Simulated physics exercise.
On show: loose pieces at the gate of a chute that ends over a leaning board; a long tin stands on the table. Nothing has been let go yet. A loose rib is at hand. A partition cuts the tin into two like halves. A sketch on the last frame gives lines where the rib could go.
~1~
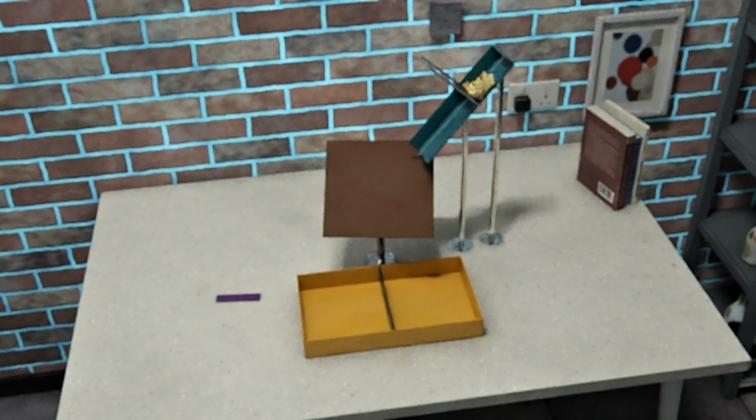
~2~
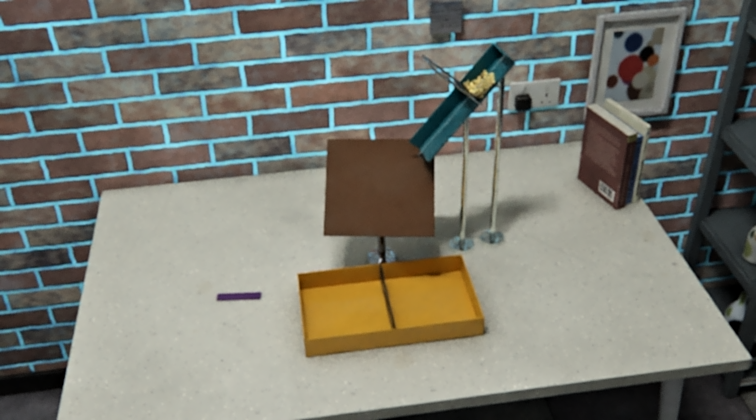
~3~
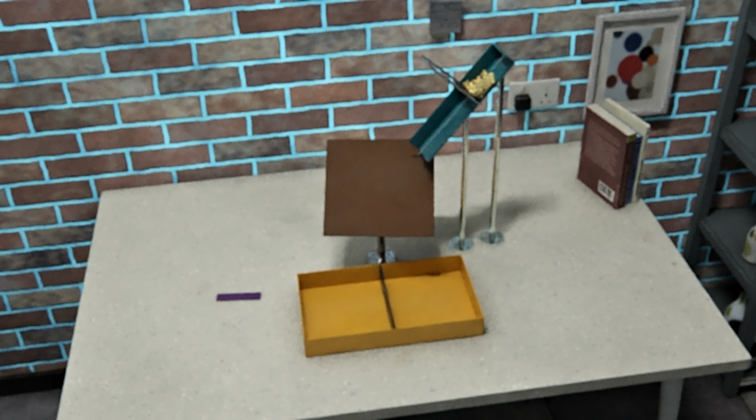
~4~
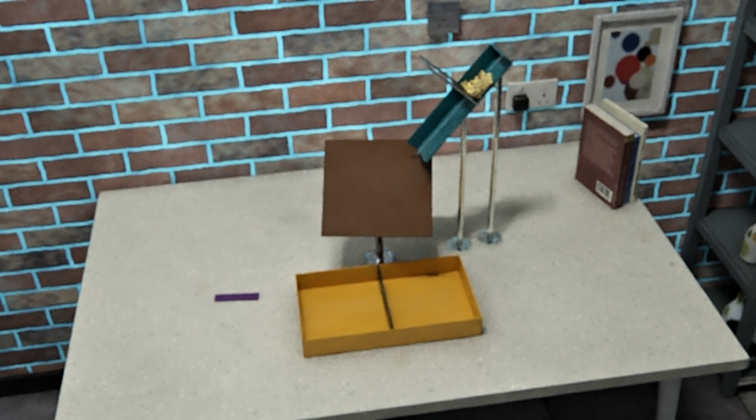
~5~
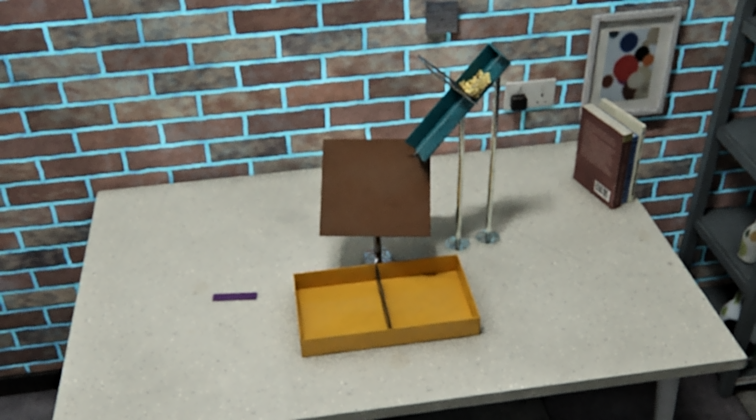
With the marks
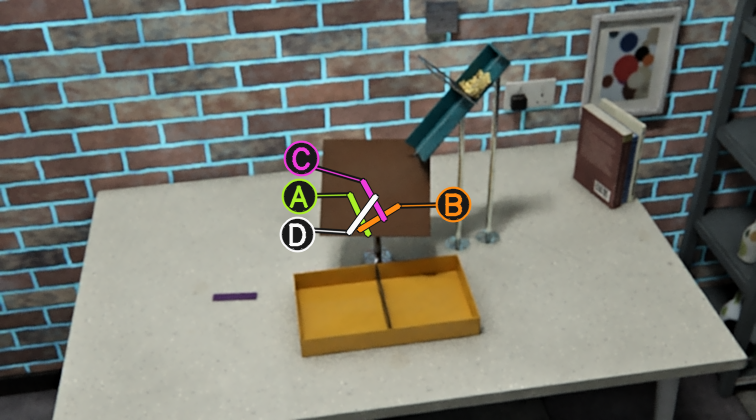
To begin with, pale yellow pieces sit behind a gate in a sloping teal chute above a tilted brown board, with a divided orange-yellow tray in front and a purple strip lying to the left. The pieces stay put and nothing on the table moves; only the view shifts very slightly.
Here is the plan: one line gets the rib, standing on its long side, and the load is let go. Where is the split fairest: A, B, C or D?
The best line is A.
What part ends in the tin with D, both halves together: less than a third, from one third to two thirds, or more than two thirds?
It is more than two thirds.
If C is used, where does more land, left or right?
The right half.
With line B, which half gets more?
Left.
On the marked copy, line A from (350, 194) to (368, 234); line B from (398, 206) to (359, 229); line C from (363, 181) to (384, 219); line D from (375, 196) to (349, 232).
Choosing A, of what is caught, about half in the left half, about half in the right.
Choosing B, of what is caught, nearly all in the left half, a small part in the right.
Choosing C, of what is caught, a small part in the left half, most in the right.
Choosing D, of what is caught, nearly all in the left half, a small part in the right.
